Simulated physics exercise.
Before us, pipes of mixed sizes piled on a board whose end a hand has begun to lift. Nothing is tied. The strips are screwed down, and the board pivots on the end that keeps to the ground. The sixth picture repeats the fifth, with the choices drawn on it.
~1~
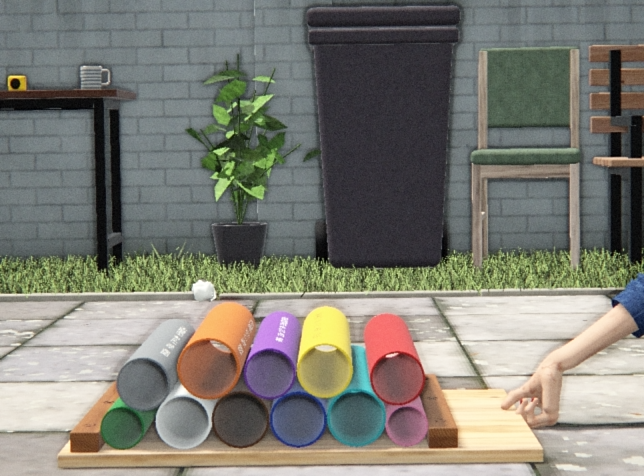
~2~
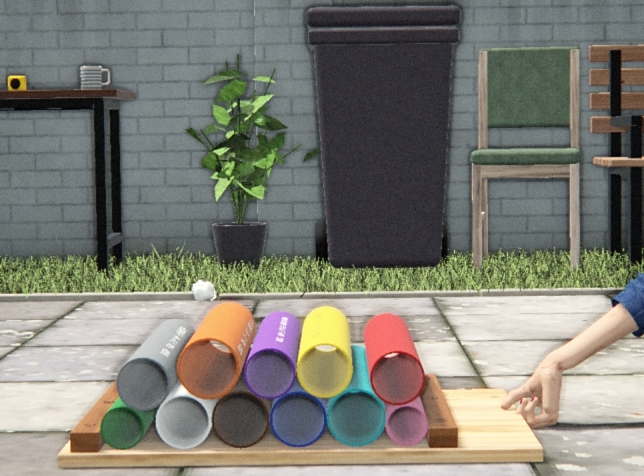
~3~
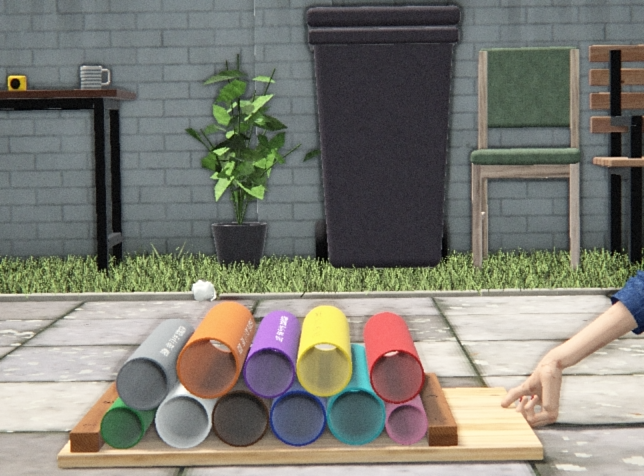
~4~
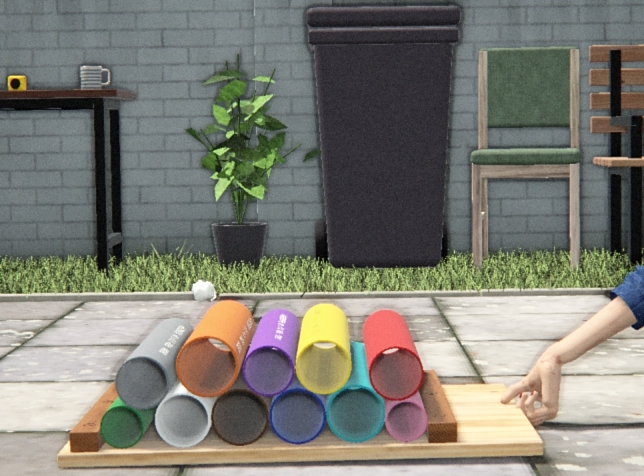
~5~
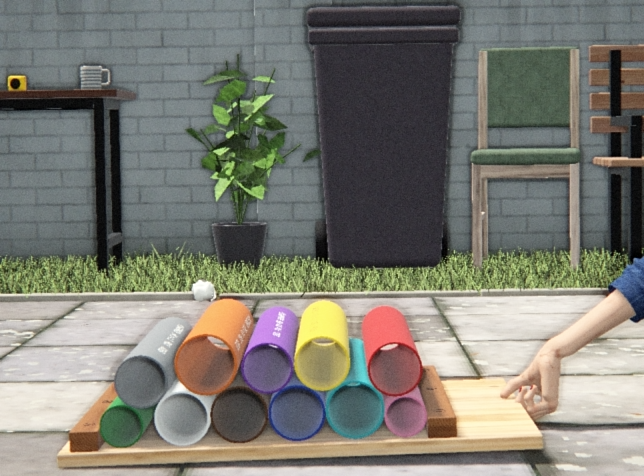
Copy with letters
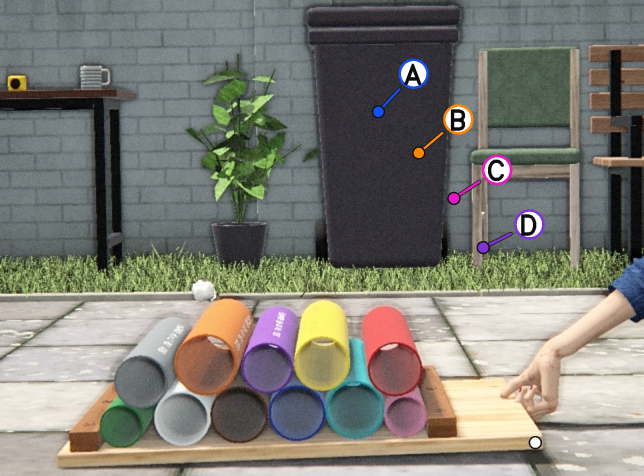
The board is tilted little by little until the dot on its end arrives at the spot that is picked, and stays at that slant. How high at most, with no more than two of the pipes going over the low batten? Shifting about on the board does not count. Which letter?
At most to D.
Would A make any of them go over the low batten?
At A: Yes.
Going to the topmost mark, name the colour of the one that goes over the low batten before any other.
First is the grey one.
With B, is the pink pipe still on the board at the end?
Yes.
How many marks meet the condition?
The number is one.
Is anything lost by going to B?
At B: Yes.
On the marked copy, A at (378, 112); B at (419, 153); C at (454, 198); D at (483, 248); the white dot at (535, 443).
Following D. Soon after the start, board at 16°.
Later, board at 26°.
In the end, board at 26°, two over the low batten (grey, orange).
As for the rest, A five over the low batten; B four over the low batten (yellow, grey, purple, orange); C four over the low batten (yellow, grey, purple, orange).
